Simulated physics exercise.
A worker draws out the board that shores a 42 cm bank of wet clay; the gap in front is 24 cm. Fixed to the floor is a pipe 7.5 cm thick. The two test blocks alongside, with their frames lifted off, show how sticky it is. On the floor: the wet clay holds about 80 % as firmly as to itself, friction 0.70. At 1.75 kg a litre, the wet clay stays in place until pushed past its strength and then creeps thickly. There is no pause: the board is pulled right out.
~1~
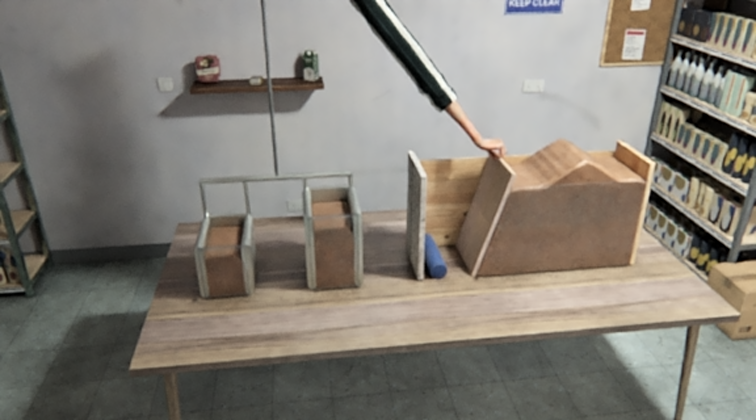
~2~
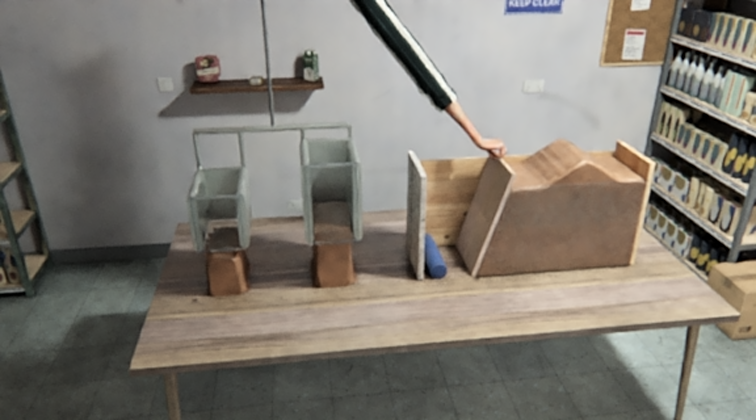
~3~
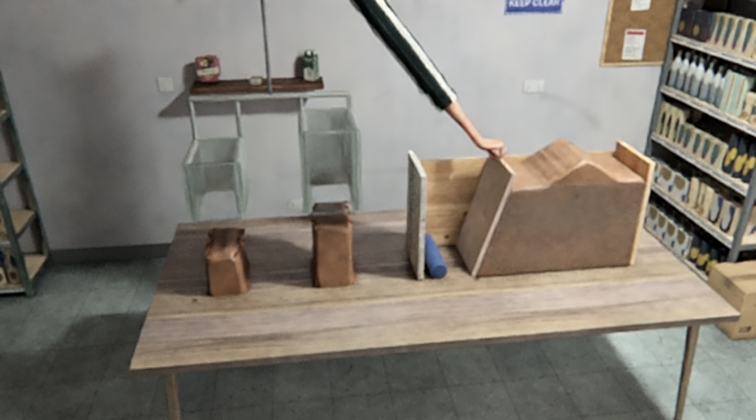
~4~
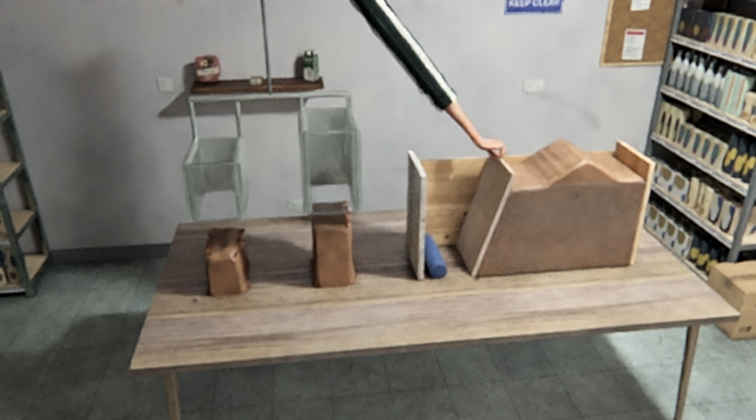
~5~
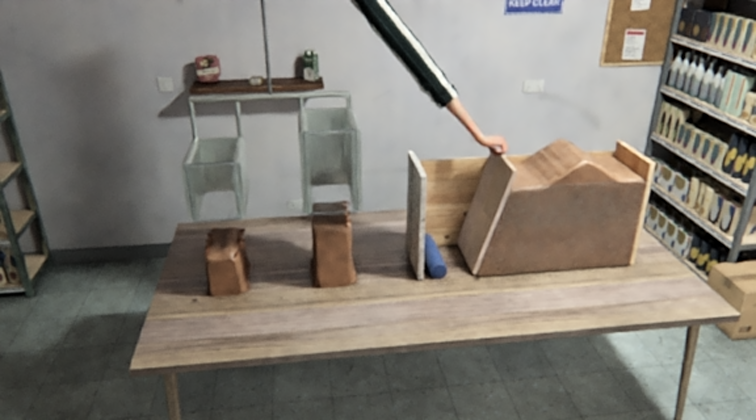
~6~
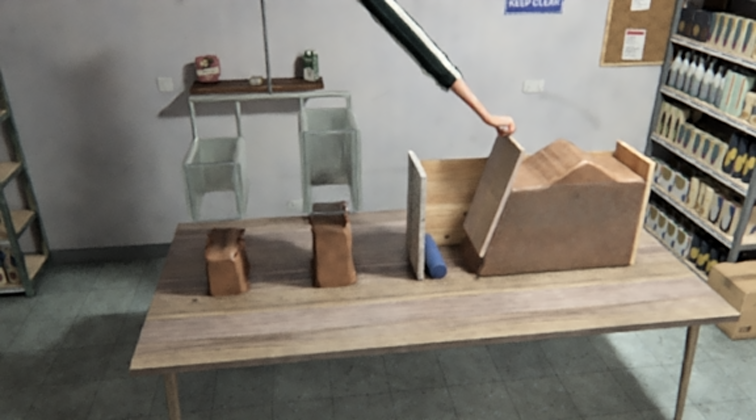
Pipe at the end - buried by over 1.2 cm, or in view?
In view.
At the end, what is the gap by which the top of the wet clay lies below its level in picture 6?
By my estimate, near 0.5 cm.
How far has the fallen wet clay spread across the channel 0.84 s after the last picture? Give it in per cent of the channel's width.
I'd put it at close to 0 % of the channel's width.
Another 0.25 s on from the sixth picture, the face still stands and nothing lies on the pipe.
Another 0.54 s on from the sixth picture, the face still stands and nothing lies on the pipe.
Another 0.84 s on from the sixth picture, the face still stands and nothing lies on the pipe.
Another 1.14 s on from the sixth picture, the face still stands and nothing lies on the pipe.
Another 1.19 s on from the sixth picture, at the end, the face still stands and nothing lies on the pipe.
